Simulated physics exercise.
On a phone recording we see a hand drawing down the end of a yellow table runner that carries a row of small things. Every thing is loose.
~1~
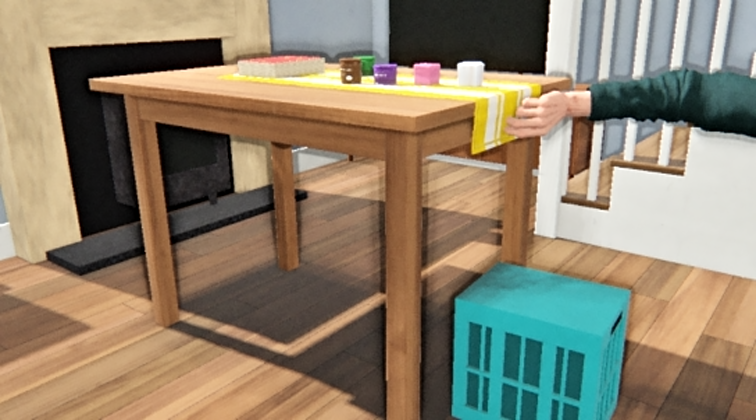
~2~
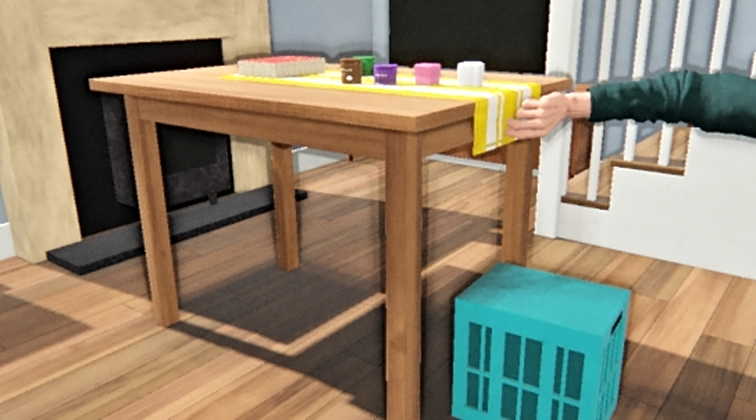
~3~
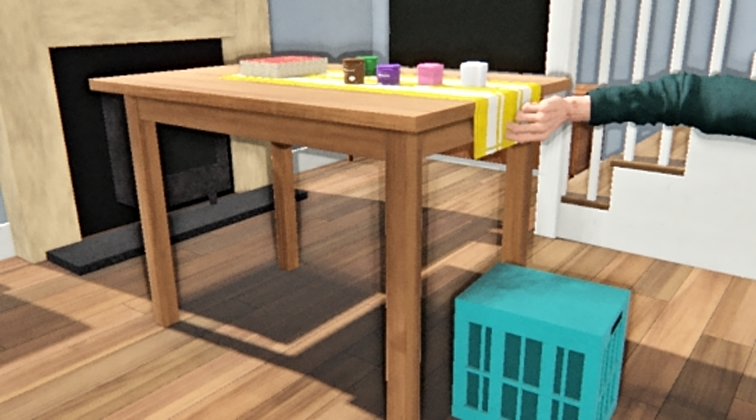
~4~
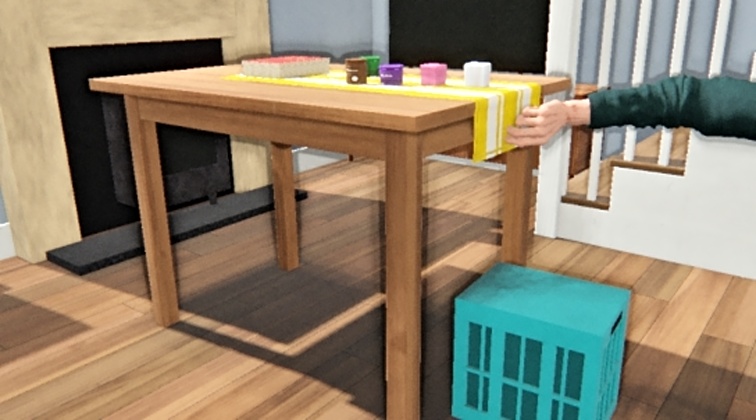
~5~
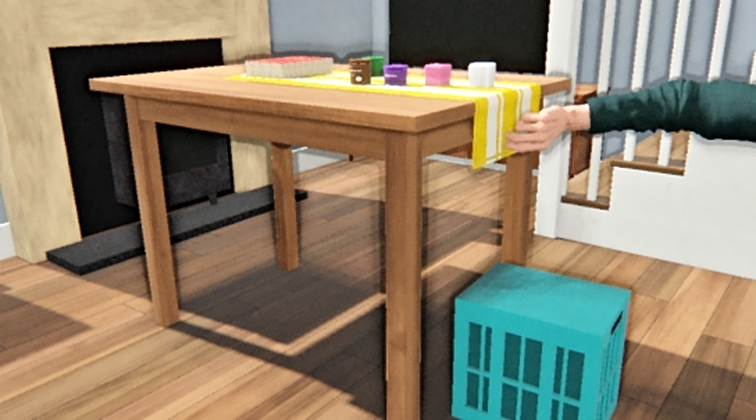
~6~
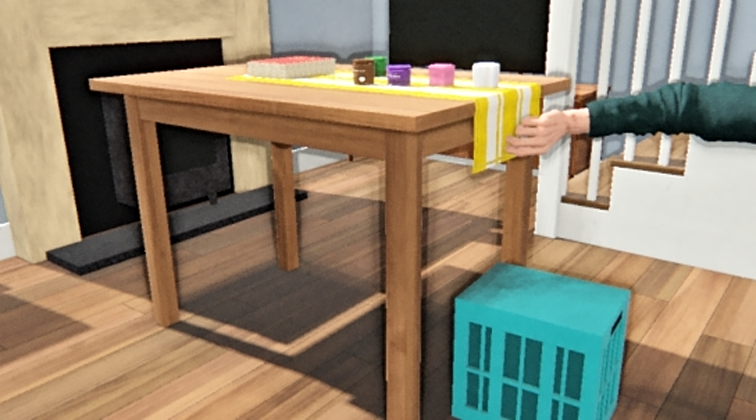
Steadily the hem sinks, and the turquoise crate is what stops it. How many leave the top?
The drop will claim three items.
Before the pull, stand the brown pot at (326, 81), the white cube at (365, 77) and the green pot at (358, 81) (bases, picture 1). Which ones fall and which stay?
Here's how it goes: The brown pot makes it through, the white cube makes it through, and the green pot makes it through.
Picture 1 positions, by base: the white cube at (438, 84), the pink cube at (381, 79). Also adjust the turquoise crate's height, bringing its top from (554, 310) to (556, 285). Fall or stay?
So the white cube leaves, and the pink cube stays there.
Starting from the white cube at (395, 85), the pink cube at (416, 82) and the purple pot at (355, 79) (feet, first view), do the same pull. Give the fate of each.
Start with the white cube, which is lost; next the pink cube, which is lost; last the purple pot, which is kept.
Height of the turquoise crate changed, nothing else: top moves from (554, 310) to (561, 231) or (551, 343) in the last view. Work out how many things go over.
The count: 1 and 4.
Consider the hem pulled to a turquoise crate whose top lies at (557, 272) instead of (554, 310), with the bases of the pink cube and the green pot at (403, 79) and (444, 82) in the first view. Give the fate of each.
The pink cube stays aboard, and the green pot does not stay aboard.
Early on, hem near (507, 214); white cube gone.
Midway, hem on the crate; white cube, pink cube and purple pot gone.
Finally, hem on the crate; white cube, pink cube and purple pot gone. It carries off three.
